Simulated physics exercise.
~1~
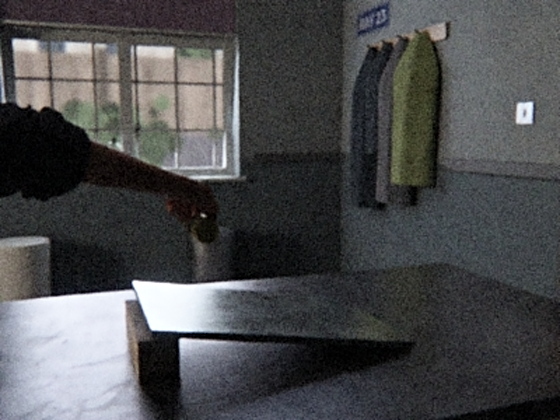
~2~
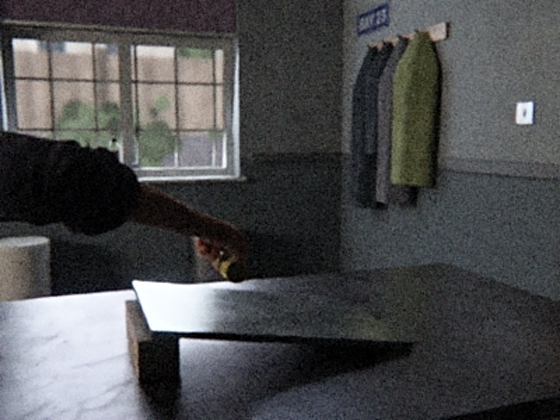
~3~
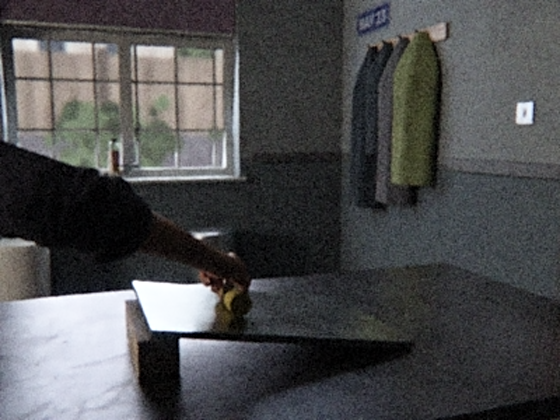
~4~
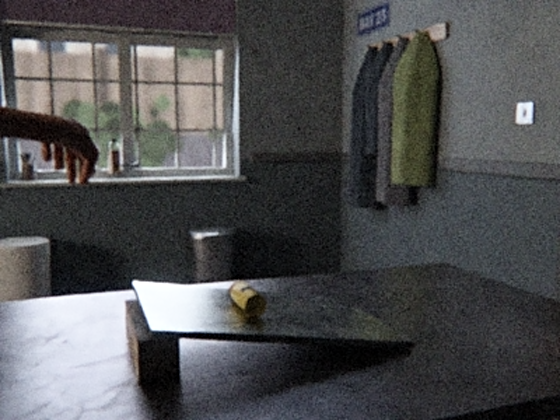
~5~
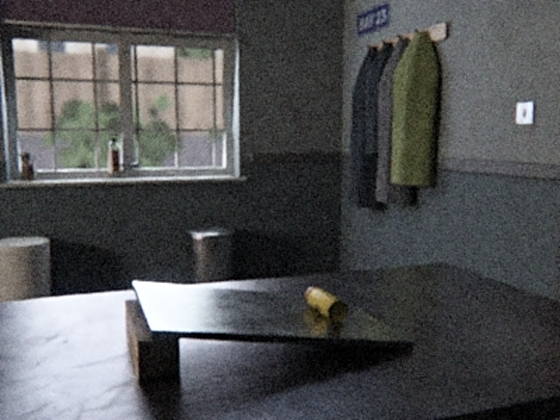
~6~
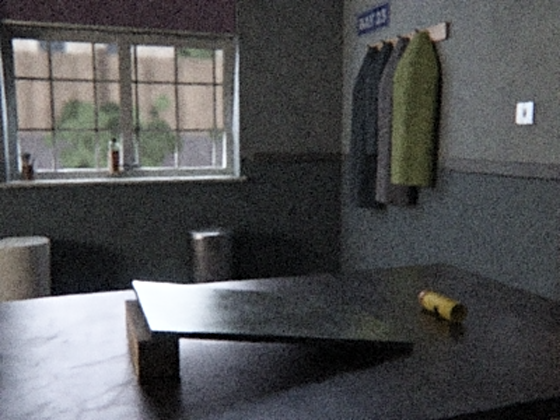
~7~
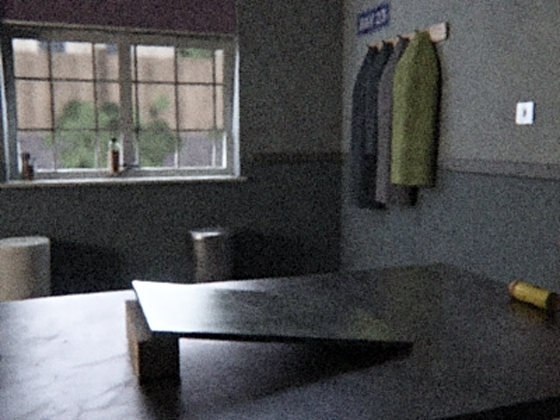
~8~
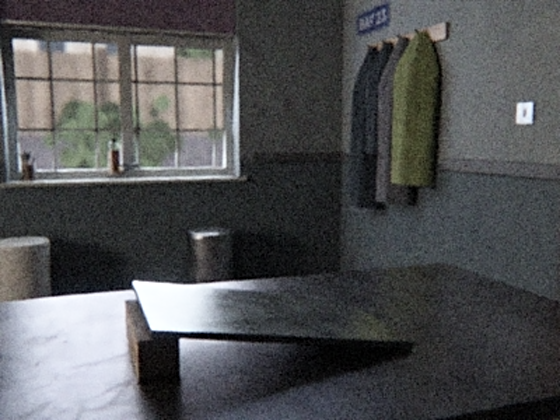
Yellow shaker laid on its side on a propped-up board by a hand, rolling down rightward across the table and out of view.
